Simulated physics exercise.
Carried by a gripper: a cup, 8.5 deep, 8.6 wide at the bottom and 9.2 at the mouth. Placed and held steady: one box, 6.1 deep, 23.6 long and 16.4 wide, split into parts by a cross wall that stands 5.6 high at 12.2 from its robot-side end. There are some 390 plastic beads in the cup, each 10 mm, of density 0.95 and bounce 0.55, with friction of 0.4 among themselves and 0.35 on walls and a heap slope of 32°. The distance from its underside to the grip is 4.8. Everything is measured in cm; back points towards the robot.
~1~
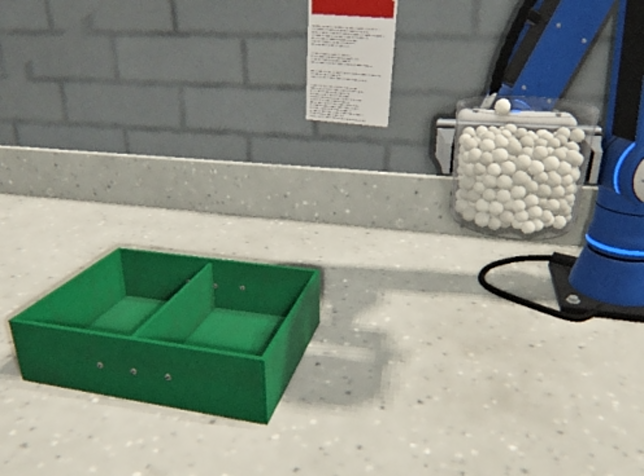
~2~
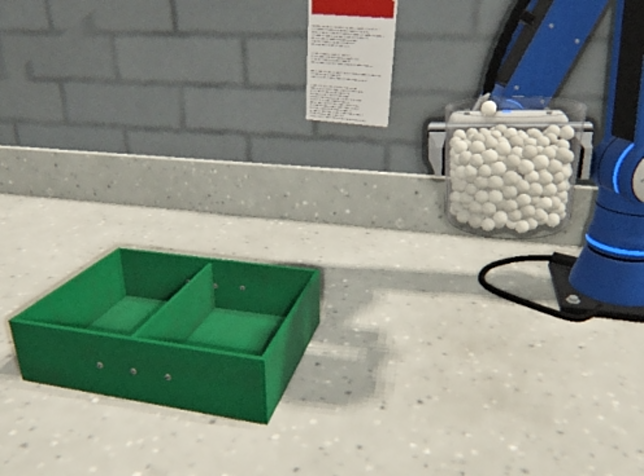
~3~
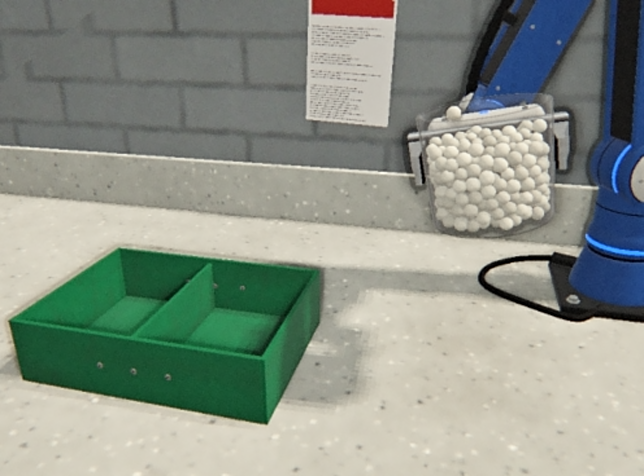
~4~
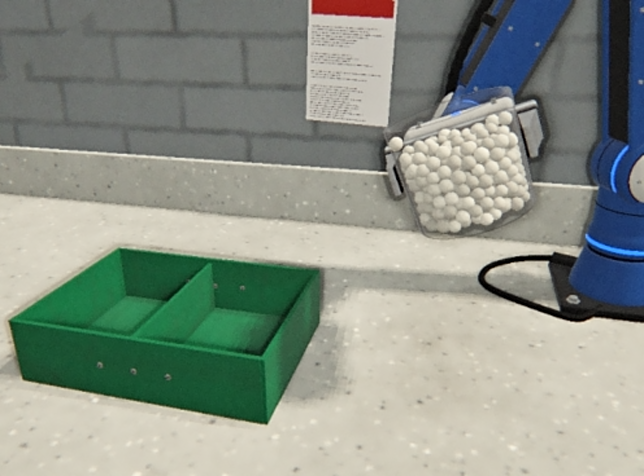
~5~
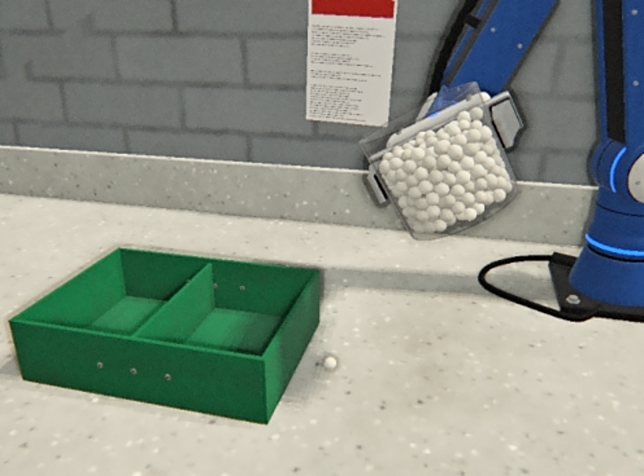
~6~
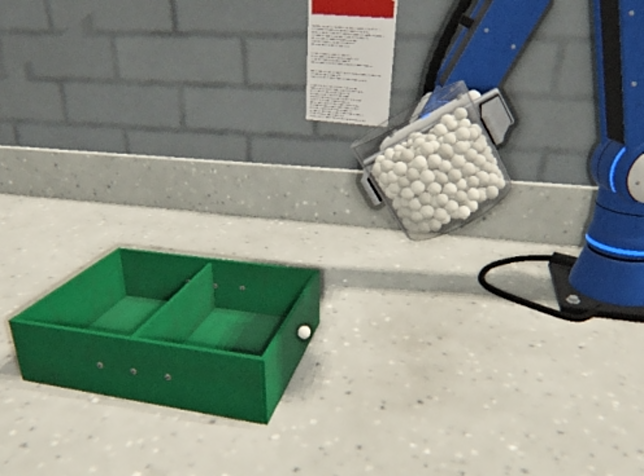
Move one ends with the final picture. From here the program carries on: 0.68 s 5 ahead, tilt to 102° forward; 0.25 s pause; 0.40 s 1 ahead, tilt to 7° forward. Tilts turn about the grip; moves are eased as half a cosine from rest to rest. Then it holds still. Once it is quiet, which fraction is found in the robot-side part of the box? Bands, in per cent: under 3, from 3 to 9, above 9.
Band: Above 9 per cent.
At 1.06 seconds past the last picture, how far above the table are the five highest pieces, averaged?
Close to 20 cm.
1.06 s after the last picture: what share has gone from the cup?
70 %.
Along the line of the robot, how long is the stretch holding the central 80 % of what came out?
Roughly 16 cm.
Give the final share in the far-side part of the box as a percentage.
Around 0 in a hundred.
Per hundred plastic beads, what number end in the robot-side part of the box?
Estimate: Near 60 %.
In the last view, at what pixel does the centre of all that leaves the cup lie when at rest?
Approximately (236, 348) in pixels.
Then, 0.53 s after the last picture, tilted 94° forward, highest piece 25 above the table; 376 in the cup, 4 in the robot-side part, 1 on the table or floor, 12 in flight or on a rim.
Then, 1.06 s after the last picture, tilted 78° forward, highest piece 20 above the table; 229 in the robot-side part, 114 in the cup, 36 on the table or floor, 14 in flight or on a rim.
Then, 1.53 s after the last picture, tilted 7° forward, highest piece 22 above the table; 243 in the robot-side part, 106 in the cup, 44 on the table or floor.
Then, 2.58 s after the last picture, tilted 7° forward, highest piece 22 above the table; 243 in the robot-side part, 106 in the cup, 44 on the table or floor.
Final count, 243 in the robot-side part, 106 in the cup, 44 on the table or floor. That is 62 % in the robot-side part of the box.
